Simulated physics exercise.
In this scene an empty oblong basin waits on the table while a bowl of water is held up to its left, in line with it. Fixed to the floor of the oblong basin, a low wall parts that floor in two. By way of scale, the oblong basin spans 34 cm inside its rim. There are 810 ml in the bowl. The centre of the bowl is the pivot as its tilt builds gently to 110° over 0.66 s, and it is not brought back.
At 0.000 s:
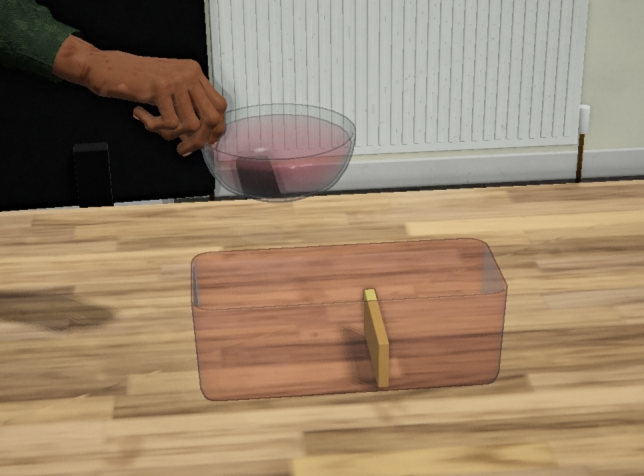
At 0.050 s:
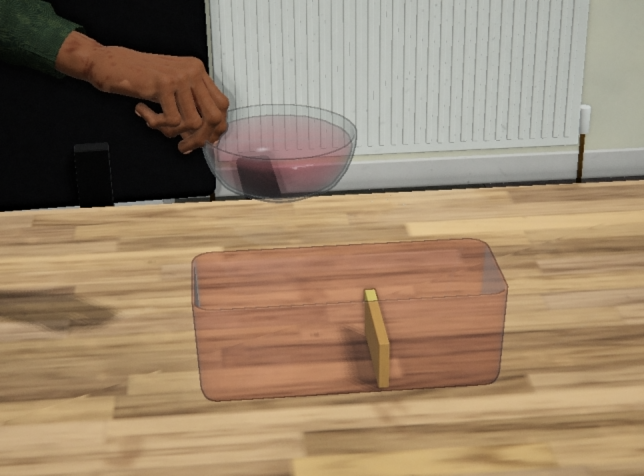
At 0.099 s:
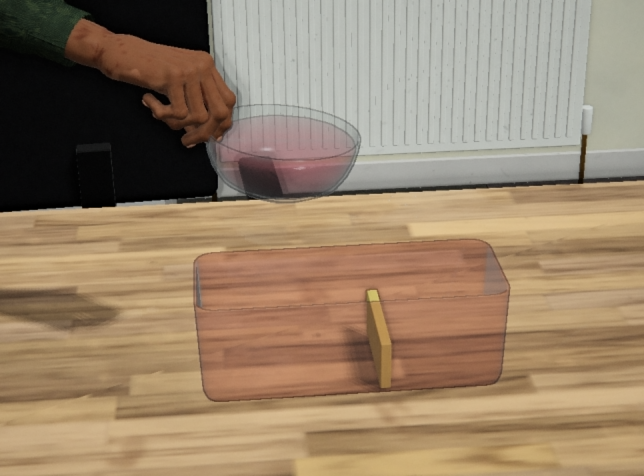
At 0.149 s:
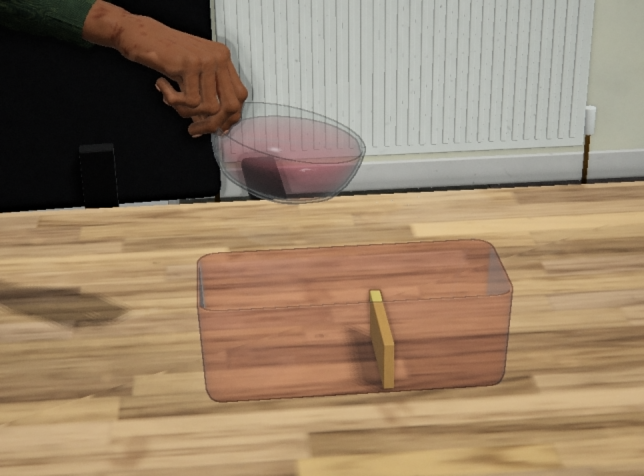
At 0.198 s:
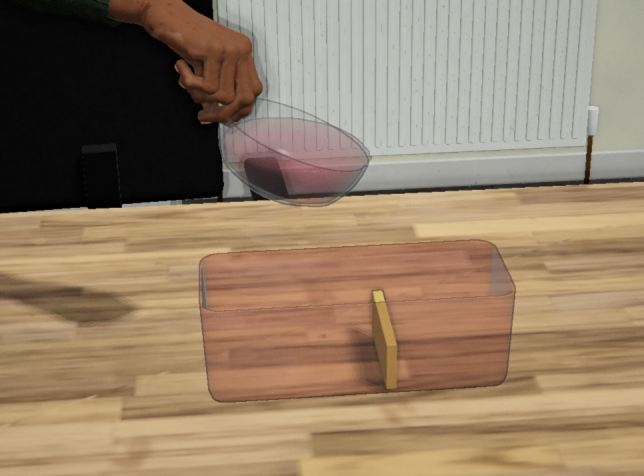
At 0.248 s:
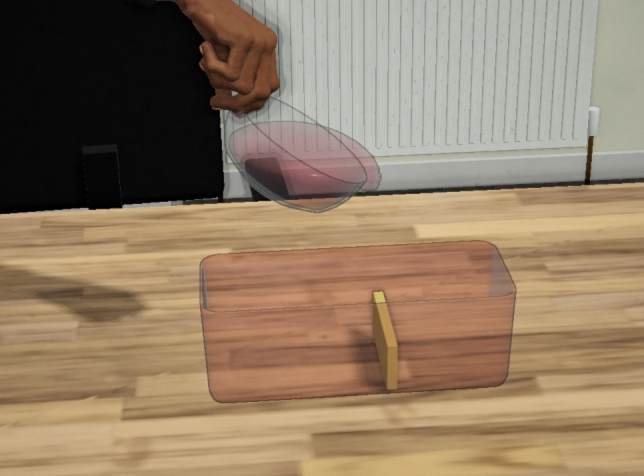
The video shows a hand holding a clear bowl of pinkish liquid above and behind an empty, see-through oblong basin with a low yellow divider on a wooden table, then gradually tilting the bowl down to the right.
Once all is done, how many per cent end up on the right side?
Roughly 63 percent ends up on the right side.
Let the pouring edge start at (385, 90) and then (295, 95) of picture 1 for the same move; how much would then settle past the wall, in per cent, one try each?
Respectively about 75 and 20 percent.
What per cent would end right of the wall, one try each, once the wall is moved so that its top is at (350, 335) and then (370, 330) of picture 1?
Some 70 in a hundred, then some 55 in a hundred.
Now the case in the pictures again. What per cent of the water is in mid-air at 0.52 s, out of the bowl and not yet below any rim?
Near 34 in a hundred.
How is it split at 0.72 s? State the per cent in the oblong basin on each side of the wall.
Near 26 on the left, 54 on the right.
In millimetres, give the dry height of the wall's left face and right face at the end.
It's around 48 mm on the left side and around 26 mm on the right side.
After 0.52 s the tilt is 99° and 6 per cent is still to pour, 4 is left of the wall and 56 right of it.
After 0.72 s the tilt is 110° and 0 per cent is still to pour, 26 is left of the wall and 55 right of it.
After 0.93 s the tilt is 110° and 0 per cent is still to pour, 30 is left of the wall and 65 right of it.
After 1.16 s the tilt is 110° and 0 per cent is still to pour, 31 is left of the wall and 63 right of it.
In the end 32 per cent lies left of the wall, 63 right of it and 6 outside.
